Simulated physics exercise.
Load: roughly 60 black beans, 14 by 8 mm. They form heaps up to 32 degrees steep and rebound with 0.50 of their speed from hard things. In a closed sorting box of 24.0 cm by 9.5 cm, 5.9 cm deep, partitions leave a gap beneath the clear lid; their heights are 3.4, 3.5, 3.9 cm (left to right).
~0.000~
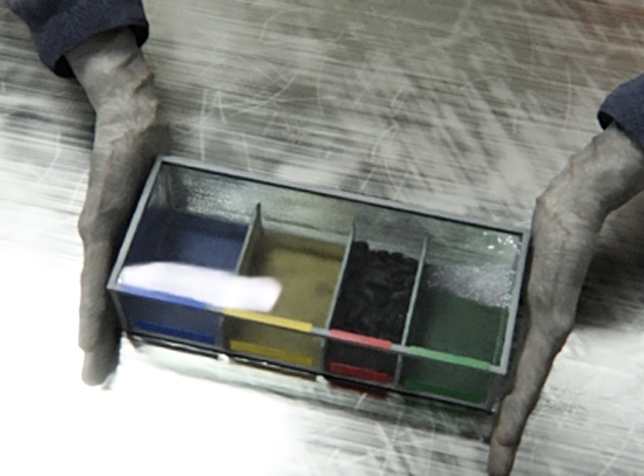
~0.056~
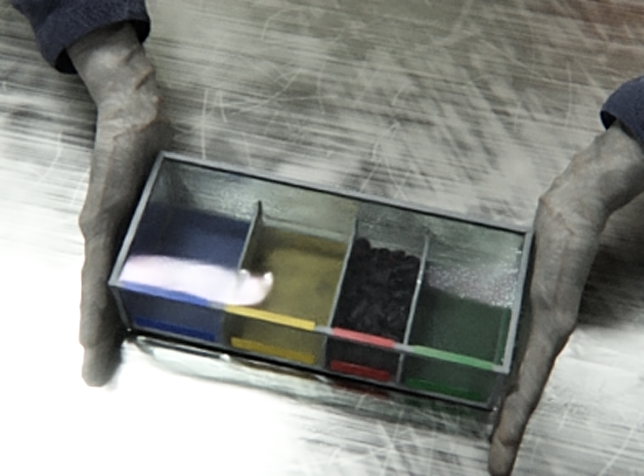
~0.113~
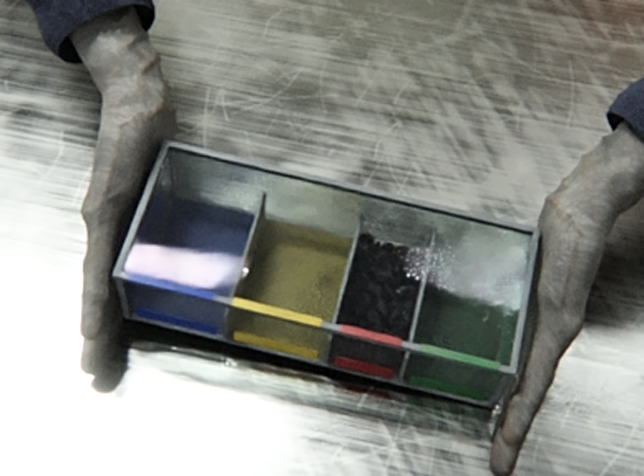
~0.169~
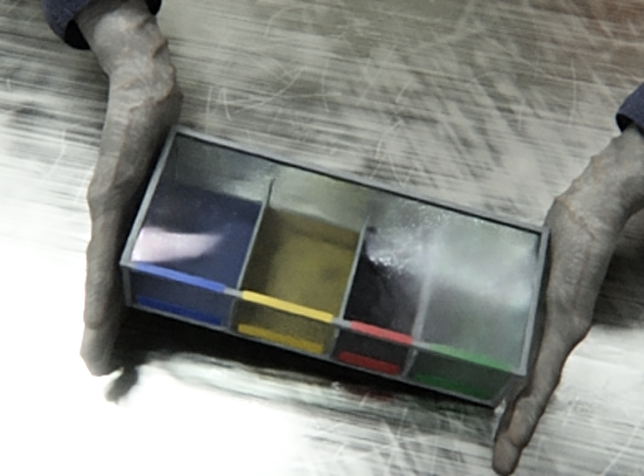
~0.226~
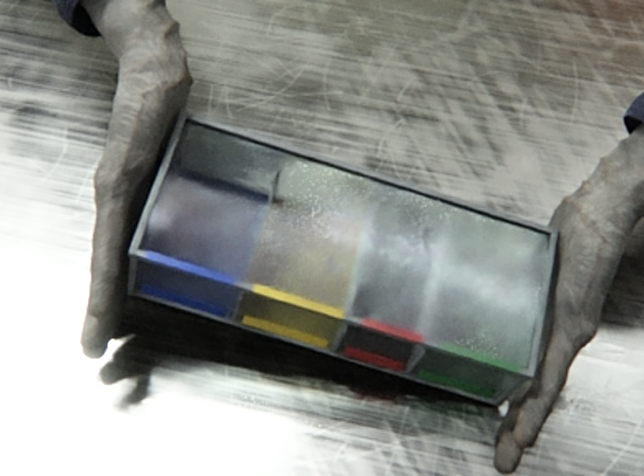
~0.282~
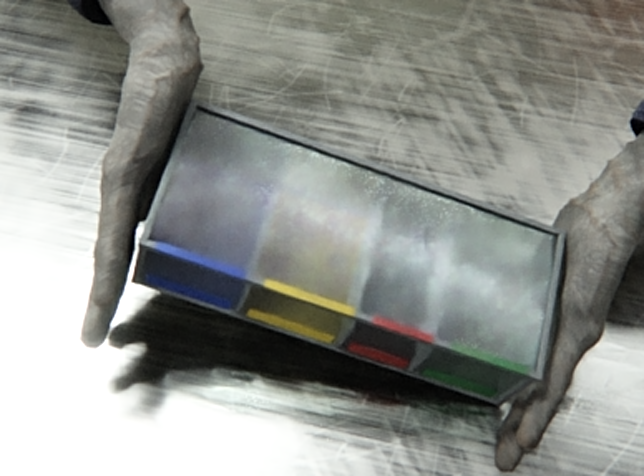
The clip opens on two hands holding a clear-lidded box with blue, yellow, red and green sections on a scratched metallic surface, black beans in the red one. The hands tilt it modestly, raising its left end, as a bright reflection fades and hazy glare spreads across the lid, obscuring the beans.
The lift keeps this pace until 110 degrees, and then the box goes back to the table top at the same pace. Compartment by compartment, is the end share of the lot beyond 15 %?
Red: Misses the mark. Blue: Misses the mark. Green: Passes the mark. Yellow: Misses the mark.
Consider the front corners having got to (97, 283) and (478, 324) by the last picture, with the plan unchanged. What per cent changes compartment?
I'd put it at about 95 per cent.
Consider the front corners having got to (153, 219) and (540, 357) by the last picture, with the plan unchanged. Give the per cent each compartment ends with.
Each compartment ends like this: Red 10 per cent, blue 0 per cent, green 90 per cent, yellow 0 per cent.
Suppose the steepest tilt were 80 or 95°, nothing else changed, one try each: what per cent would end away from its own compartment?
About 10 and 40 per cent.
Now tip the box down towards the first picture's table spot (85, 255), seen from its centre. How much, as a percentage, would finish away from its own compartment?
My guess is roughly 100 percent.
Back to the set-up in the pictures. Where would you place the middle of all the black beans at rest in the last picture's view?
Somewhere near (479, 346) in the last picture.
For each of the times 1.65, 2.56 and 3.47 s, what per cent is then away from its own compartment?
Taking the three times in turn, it reads 40, 90 and 90.
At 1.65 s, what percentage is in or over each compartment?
The split is red at 60, blue at 0, green at 40 and yellow at 0 per cent.
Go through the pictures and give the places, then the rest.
In the first picture, box tilt 0 degrees, front corners at (116, 286) and (500, 369); red 100 %.
In the second picture, box tilt 1 degrees, front corners at (117, 282) and (502, 368).
In the third picture, box tilt 4 degrees, front corners at (121, 273) and (509, 369), lowest corner right front.
In the fourth picture, box tilt 8 degrees, front corners at (128, 262) and (518, 370), lowest corner right front.
In the fifth picture, box tilt 12 degrees, front corners at (137, 251) and (527, 371), lowest corner right front.
In the sixth picture, box tilt 16 degrees, front corners at (147, 241) and (535, 373), lowest corner right front; red 100 %. Its pace works out near 70 degrees a second.
Then, at 1.65 s, tilt 110 degrees; red 60 %, green 40 %.
Then, at 2.56 s, tilt 50 degrees; red 10 %, green 90 %.
After 3.47 s, tilt 0 degrees; red 10 %, green 90 %.
By 4.0 s all is still; red 10 %, blue 0 %, green 90 %, yellow 0 %.
